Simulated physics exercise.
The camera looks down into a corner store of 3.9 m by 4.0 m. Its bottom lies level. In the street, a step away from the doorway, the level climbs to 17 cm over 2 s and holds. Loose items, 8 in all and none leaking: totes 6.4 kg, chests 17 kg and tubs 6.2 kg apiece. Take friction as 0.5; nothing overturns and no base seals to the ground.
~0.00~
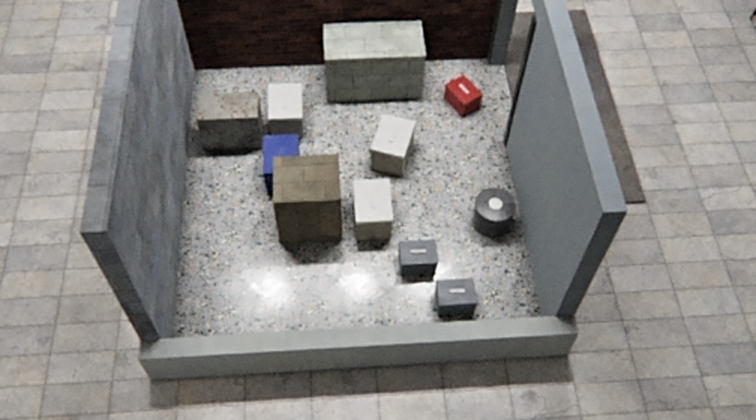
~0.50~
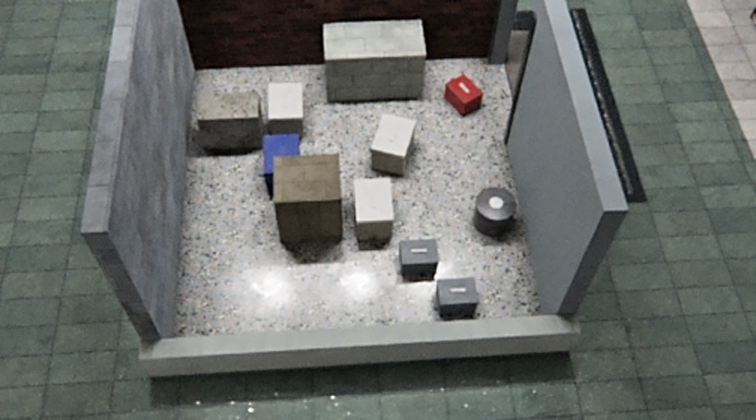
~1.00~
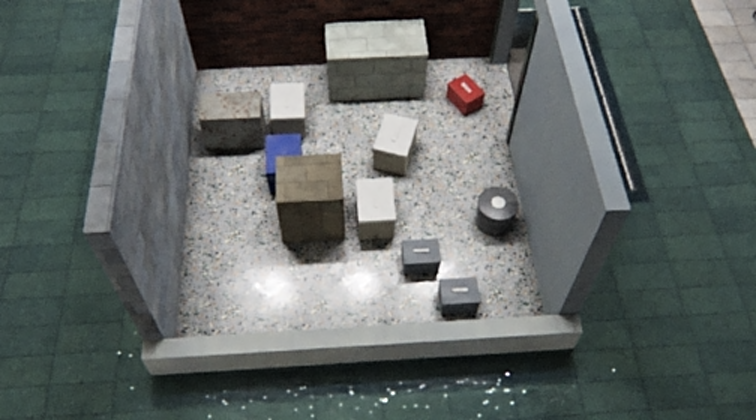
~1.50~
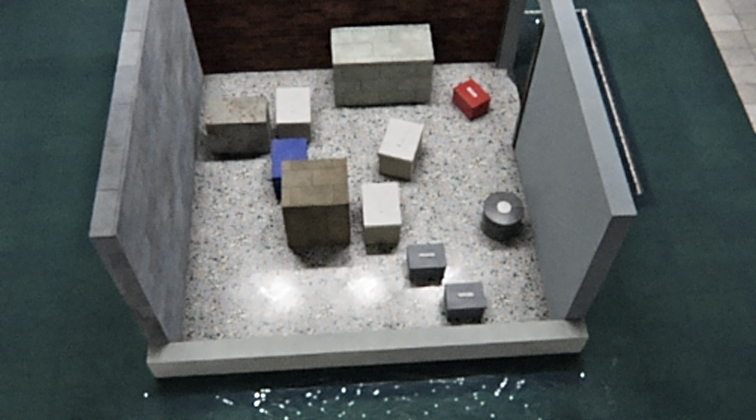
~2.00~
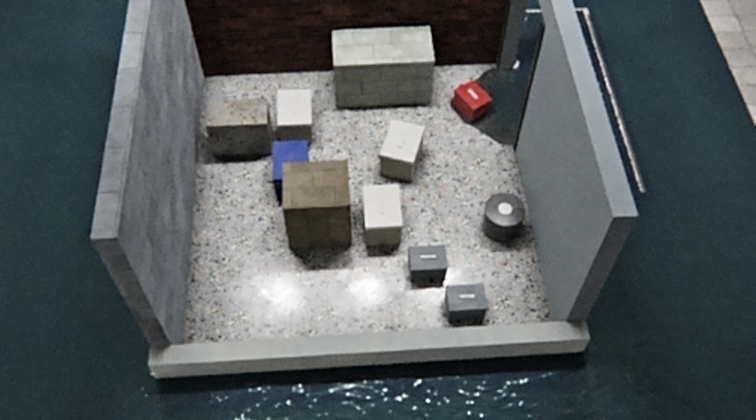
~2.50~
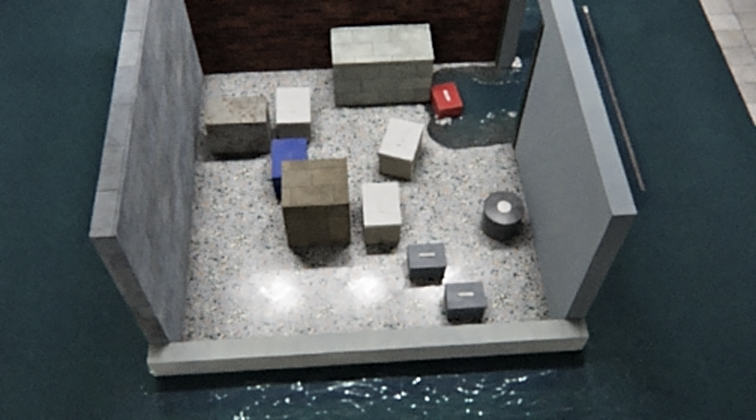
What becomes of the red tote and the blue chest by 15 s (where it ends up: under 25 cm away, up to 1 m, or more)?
The red tote ends far away, the blue chest ends far away.
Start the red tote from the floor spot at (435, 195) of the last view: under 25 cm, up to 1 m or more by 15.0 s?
It slides a little.
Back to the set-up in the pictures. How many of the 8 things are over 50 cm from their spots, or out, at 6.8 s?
I count 3.
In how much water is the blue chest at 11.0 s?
Roughly 6 cm.
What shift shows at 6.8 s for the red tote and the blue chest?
Roughly 200 and 20 cm by then.
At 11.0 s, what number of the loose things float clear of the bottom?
I count 4.
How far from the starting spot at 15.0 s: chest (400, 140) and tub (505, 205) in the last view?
In that order: 200 cm, 100 cm.
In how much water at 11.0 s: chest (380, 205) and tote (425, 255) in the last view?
About 6 and 5 cm.
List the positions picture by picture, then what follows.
The red tote at (464, 89), on the bottom; the blue chest at (281, 154) rests on the ground; water covers 0.0 m2; 0 of 8 have shifted, in the first picture.
The red tote at (464, 88) rests on the ground; the blue chest at (281, 153) rests on the ground; water covers 0.0 m2; 0 of 8 have shifted, in the second picture.
The red tote at (466, 88), on the bottom; the blue chest at (284, 153) rests on the ground; 0.0 m2 under water; 0 of 8 have shifted, in the third picture.
The red tote at (472, 93), on the bottom; the blue chest at (289, 158), on the bottom; 0.0 m2 under water; 0 of 8 have shifted, in the fourth picture.
The red tote at (473, 94), on the bottom; the blue chest at (290, 160), on the bottom; 0.4 m2 under water; 0 of 8 have shifted, in the fifth picture.
The red tote at (447, 96), on the bottom, 32 cm from its start; the blue chest at (289, 158) rests on the ground; water covers 1.1 m2; 1 of 8 have shifted, in the sixth picture.
After 3.5 s the red tote is near (372, 109), 1.3 m from its start, aground; the blue chest is near (289, 158), 0.0 m from its start, aground; 0 afloat.
After 6.8 s the red tote is near (305, 136), 2.2 m from its start, afloat; the blue chest is near (272, 160), 0.2 m from its start, aground; 2 afloat.
After 11.0 s the red tote is near (288, 138), 2.4 m from its start, afloat; the blue chest is near (237, 170), 0.6 m from its start, aground; 4 afloat.
After 15.0 s the red tote is near (207, 212), 3.6 m from its start, afloat; the blue chest is near (209, 261), 1.6 m from its start, afloat; 8 afloat.
